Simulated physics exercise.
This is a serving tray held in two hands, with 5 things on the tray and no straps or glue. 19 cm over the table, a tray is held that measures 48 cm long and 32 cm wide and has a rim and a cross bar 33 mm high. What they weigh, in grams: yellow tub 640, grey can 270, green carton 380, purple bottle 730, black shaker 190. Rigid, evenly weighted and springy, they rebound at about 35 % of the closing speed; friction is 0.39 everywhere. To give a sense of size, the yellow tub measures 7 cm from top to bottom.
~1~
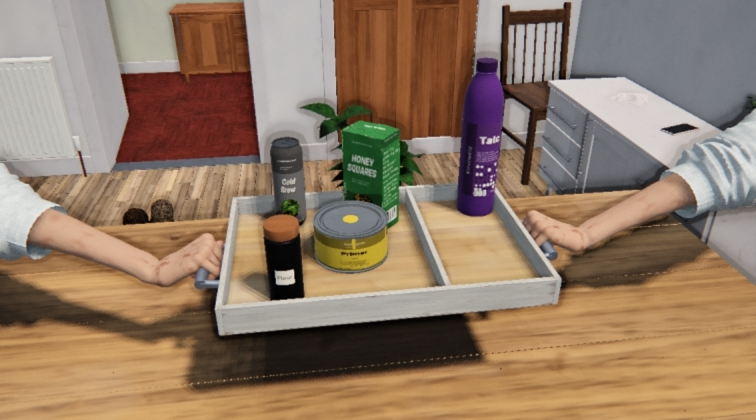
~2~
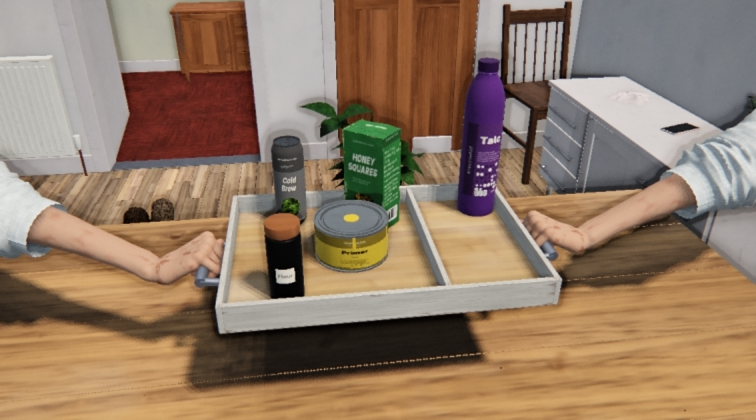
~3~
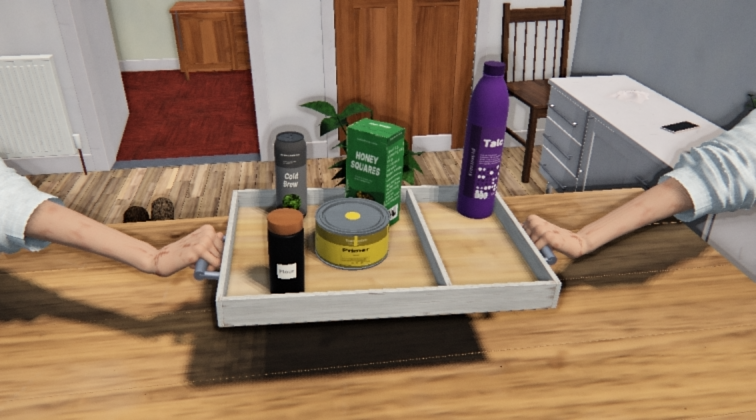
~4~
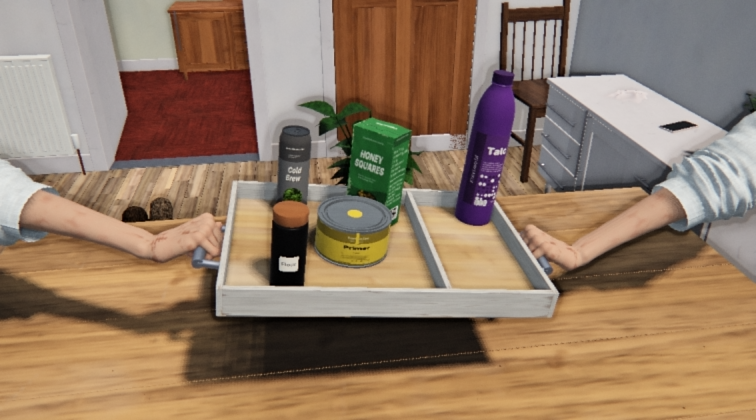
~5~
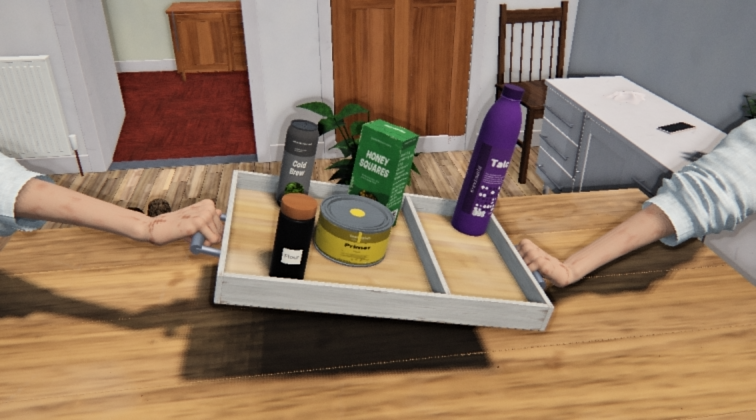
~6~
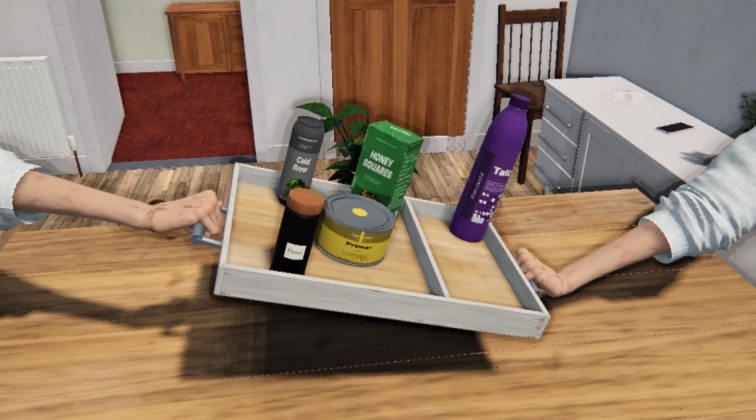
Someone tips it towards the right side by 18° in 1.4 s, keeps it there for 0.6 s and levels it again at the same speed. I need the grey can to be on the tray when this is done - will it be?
Yes - the tray keeps it.
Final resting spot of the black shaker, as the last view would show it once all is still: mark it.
Rest position, about (284, 261) px.
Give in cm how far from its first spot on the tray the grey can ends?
Net distance near 0 cm.
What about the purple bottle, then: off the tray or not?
When everything stops, the purple bottle is out of bounds.
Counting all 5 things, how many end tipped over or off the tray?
Total: 1.
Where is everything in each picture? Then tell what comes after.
Tray level; grey can (289, 184); yellow tub (351, 236), in the first picture.
Tray level; purple bottle (482, 139); black shaker (284, 260), in the second picture.
Tray tilted 3°, right edge down; yellow tub (353, 233); green carton (374, 176), in the third picture.
Tray tilted 7°, right edge down; purple bottle (487, 150); black shaker (289, 248), in the fourth picture.
Tray tilted 13°, right edge down; yellow tub (354, 230); green carton (380, 177), in the fifth picture.
Tray tilted 16°, right edge down; grey can (300, 163); purple bottle (492, 169), in the sixth picture.
Then, 0.70 s after the last picture, tray tilted 18°, right edge down; purple bottle now off the tray.
Then, 0.90 s after the last picture, tray tilted 18°, right edge down.
Then, 1.80 s after the last picture, tray tilted 5°, right edge down.
At rest, off the tray, purple bottle; the other 4 in place, give or take 5 cm. Seen from the same camera at the end, grey can near (287, 183).
